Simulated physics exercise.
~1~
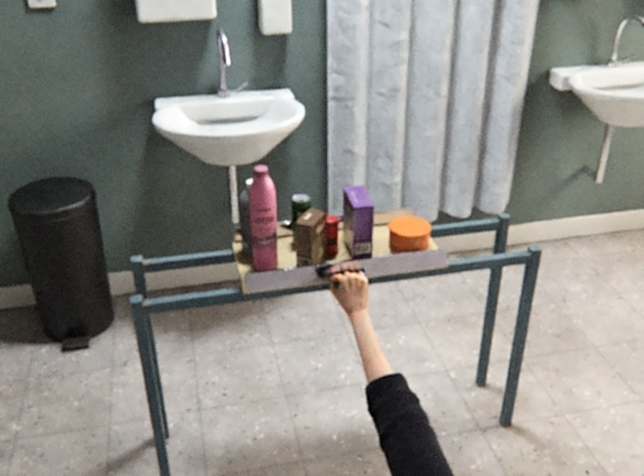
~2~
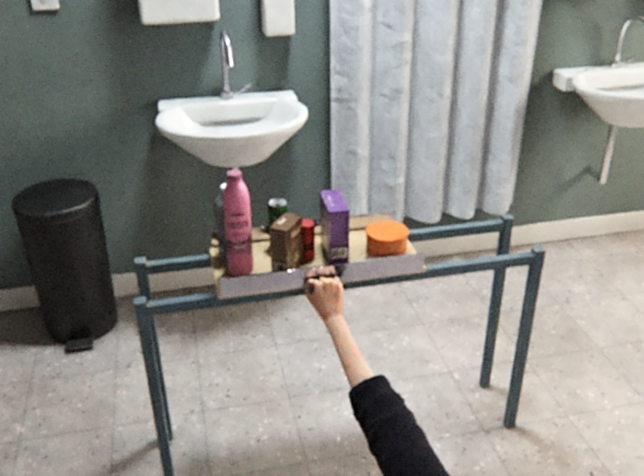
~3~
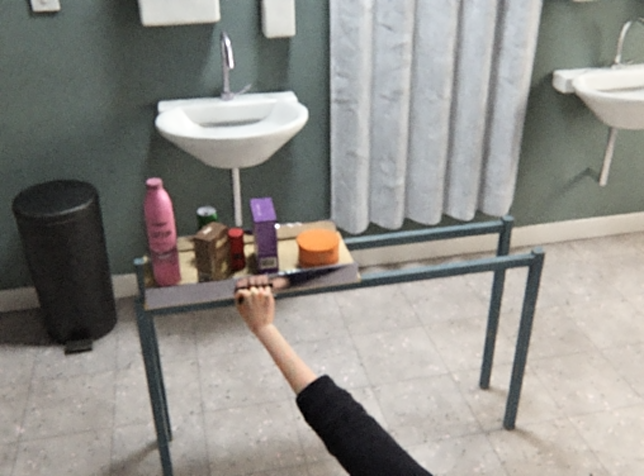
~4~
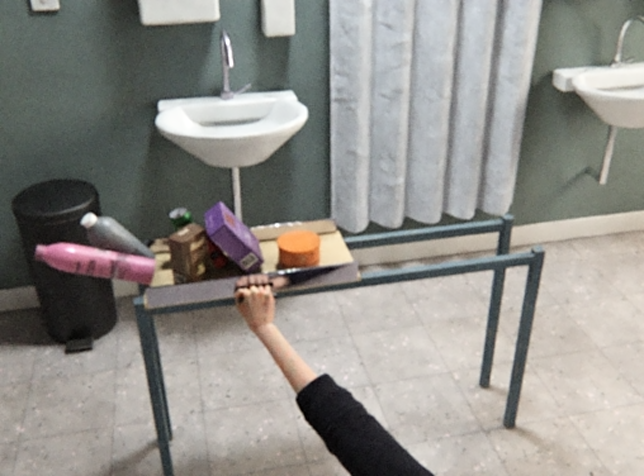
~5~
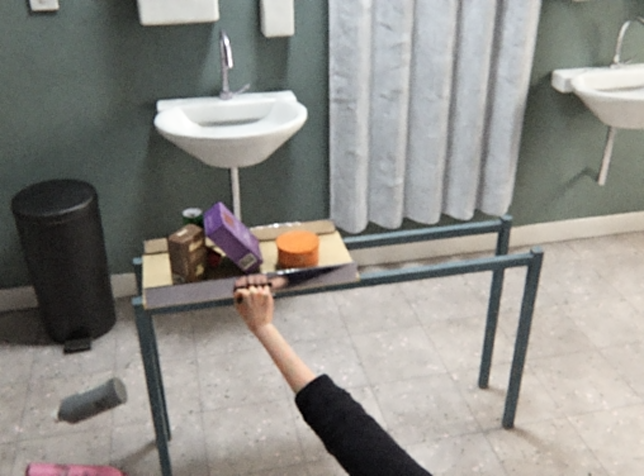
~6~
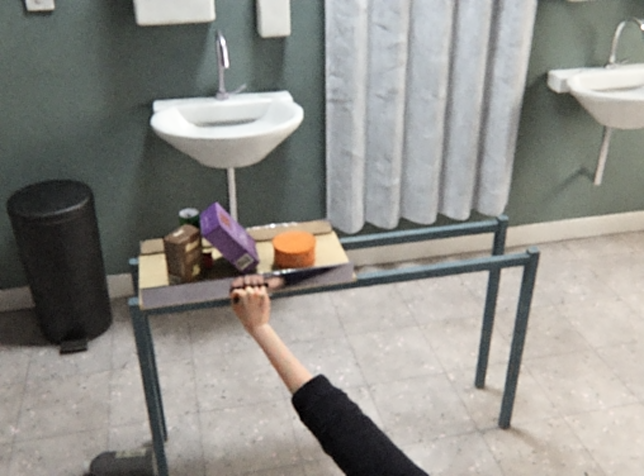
In the video, a hand slides a cardboard tray of bottles, packets and a tub left along a metal frame until it stops abruptly; the pink and grey bottles topple off the left end to the floor, while the purple packet tips over and stays on the tray.
